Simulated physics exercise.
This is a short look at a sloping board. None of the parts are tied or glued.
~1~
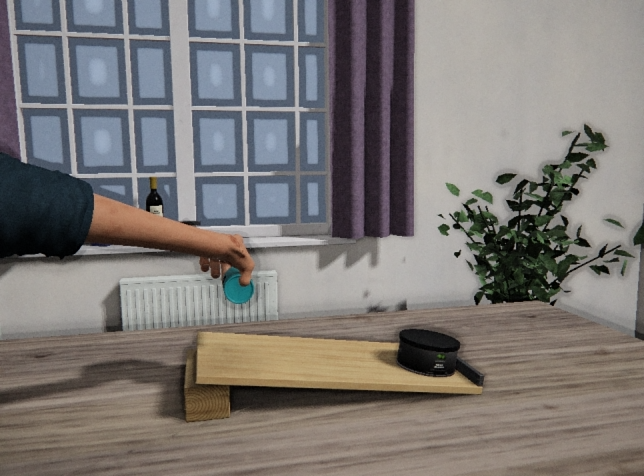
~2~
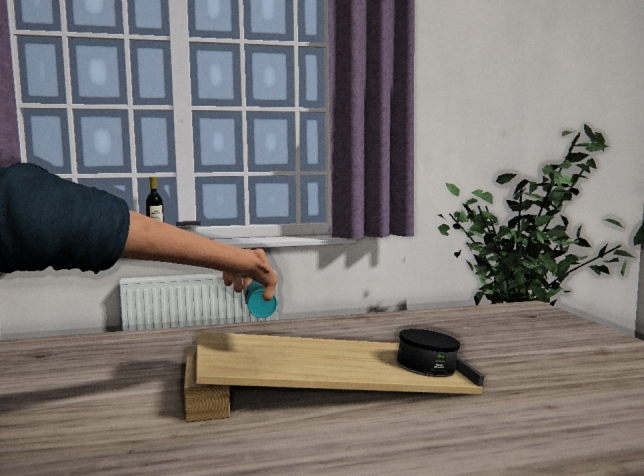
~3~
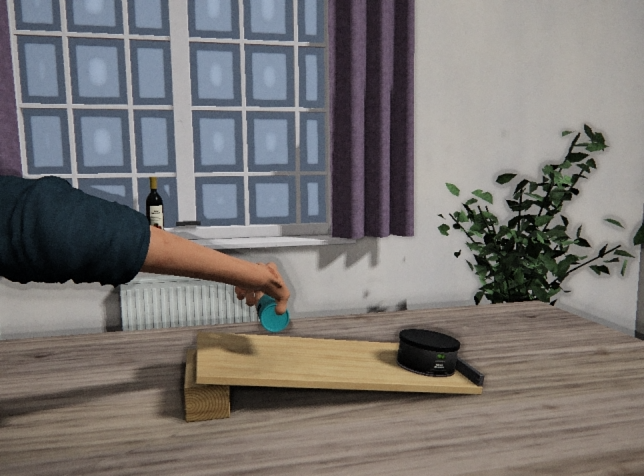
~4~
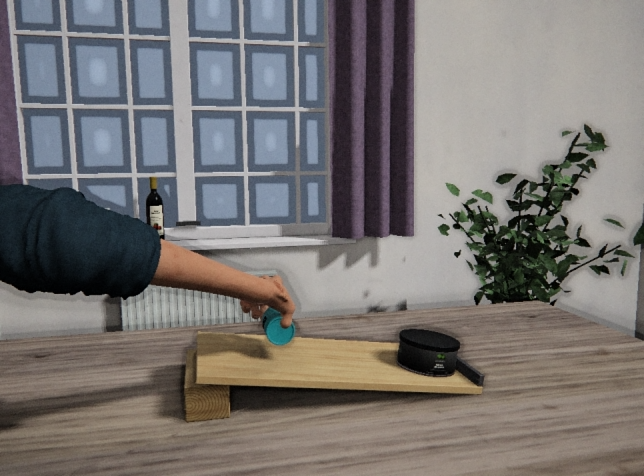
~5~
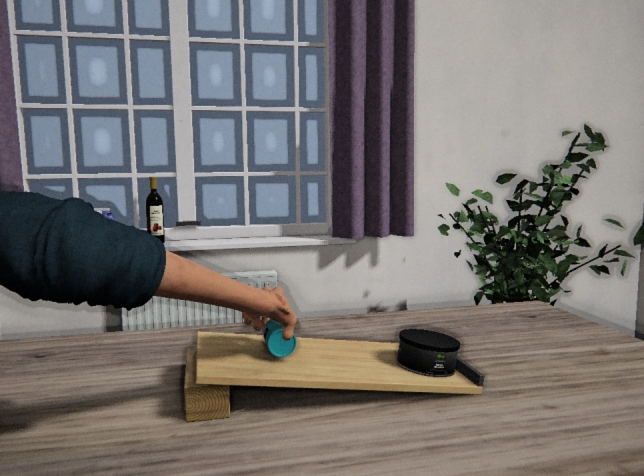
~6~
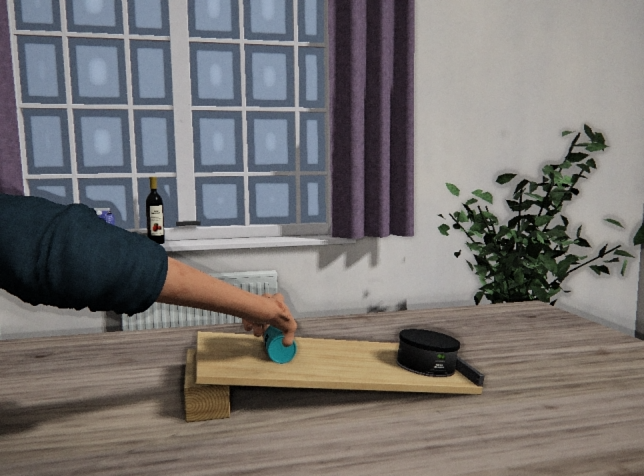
At the start, a hand holds a turquoise shaker above a sloping wooden board, with a black tub resting near its lower right end. The hand moves the shaker a short way right and down, then sets it on the board and keeps hold of it, while the tub stays still.
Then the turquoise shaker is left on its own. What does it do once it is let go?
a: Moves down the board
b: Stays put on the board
Moves down the board (a).
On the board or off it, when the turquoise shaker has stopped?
Turquoise shaker - still on top.
Then, 0.50 s on from there, turquoise shaker shifted about its own width near (310, 343).
Then, 0.70 s on from there, turquoise shaker shifted well along near (348, 345).
Then, 0.80 s on from there, turquoise shaker shifted well along near (373, 347).
In the end, moved from the start, turquoise shaker; black tub unmoved. At the end, from the last picture's camera, turquoise shaker near (385, 347). The turquoise shaker slides or rolls down.
